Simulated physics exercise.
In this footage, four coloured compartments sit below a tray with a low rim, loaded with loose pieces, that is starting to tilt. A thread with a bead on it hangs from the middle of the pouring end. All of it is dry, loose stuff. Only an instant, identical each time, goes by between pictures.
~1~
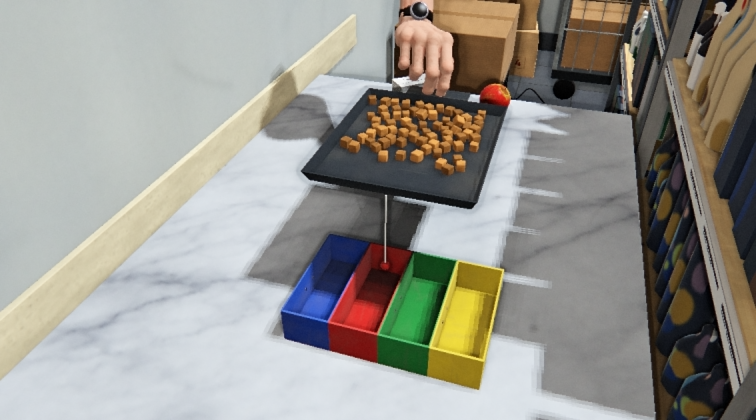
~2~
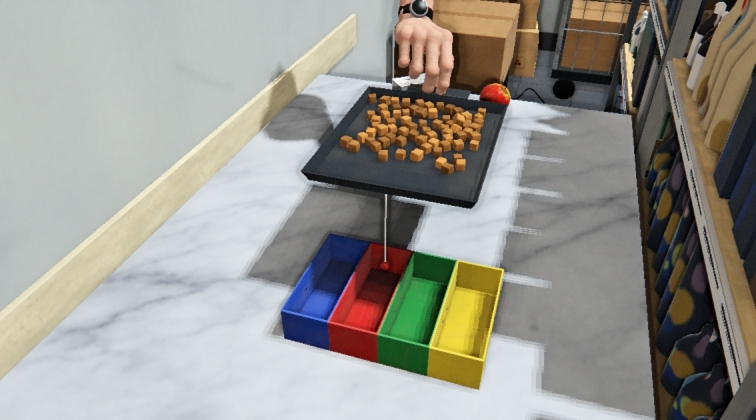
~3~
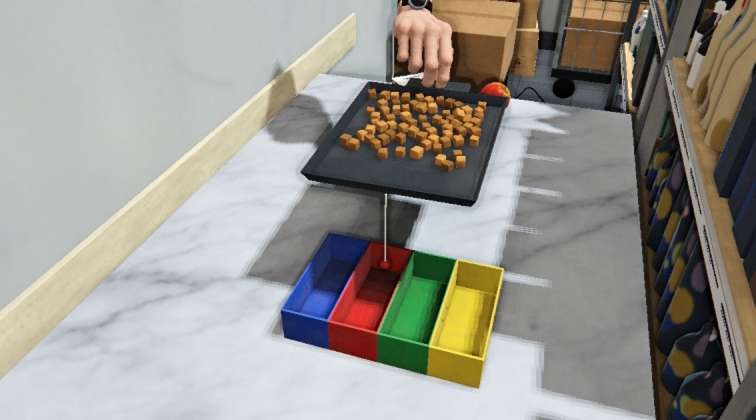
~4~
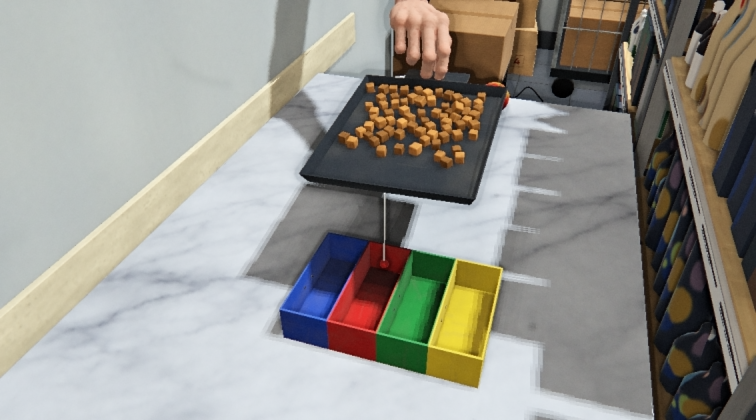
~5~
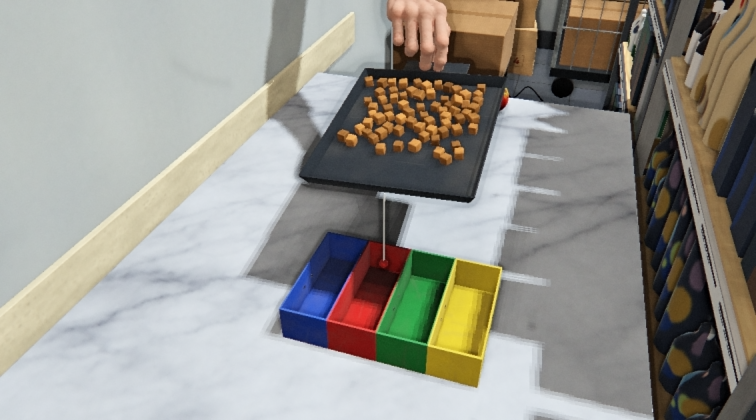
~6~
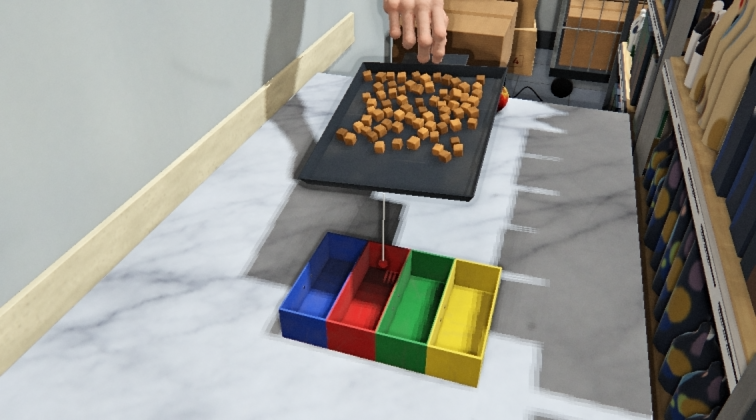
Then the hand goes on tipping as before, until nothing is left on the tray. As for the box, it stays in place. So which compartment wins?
The blue one wins.
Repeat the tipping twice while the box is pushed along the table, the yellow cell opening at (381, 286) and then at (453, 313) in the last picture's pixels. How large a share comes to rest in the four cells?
First some 100, then 80 per cent.
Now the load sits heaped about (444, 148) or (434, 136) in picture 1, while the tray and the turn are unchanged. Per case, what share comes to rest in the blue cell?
Around 50 percent the first time and around 50 percent the second time.
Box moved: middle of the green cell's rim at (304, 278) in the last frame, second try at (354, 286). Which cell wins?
That green cell, then that red cell.
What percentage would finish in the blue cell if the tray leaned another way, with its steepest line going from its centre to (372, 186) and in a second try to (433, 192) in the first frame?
Well, 40 percent for one and then 0 percent for the other.
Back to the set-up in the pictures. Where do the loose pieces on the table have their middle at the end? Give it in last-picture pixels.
Check roughly (235, 285) and you'll find the middle.
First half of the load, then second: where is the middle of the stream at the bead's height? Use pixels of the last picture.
I'd say close to (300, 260) at first and close to (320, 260) later on.
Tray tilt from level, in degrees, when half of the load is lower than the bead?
Around 85°, give or take.
Shortly afterwards, tray tipped steeply; near two thirds on the tray; a little in the blue cell; a little in the red cell; near a quarter falling or outside the box.
Next, tray tipped right over; near half in the blue cell; a little in the red cell; near half falling or outside the box.
Some moments later, tray tipped past a quarter turn; near half in the blue cell; a little in the red cell; only a few in the green cell; near a third falling or outside the box.
In the end, tray tipped past a quarter turn; near half in the blue cell; a little in the red cell; only a few in the green cell; none at all in the yellow cell; near a third outside the box.
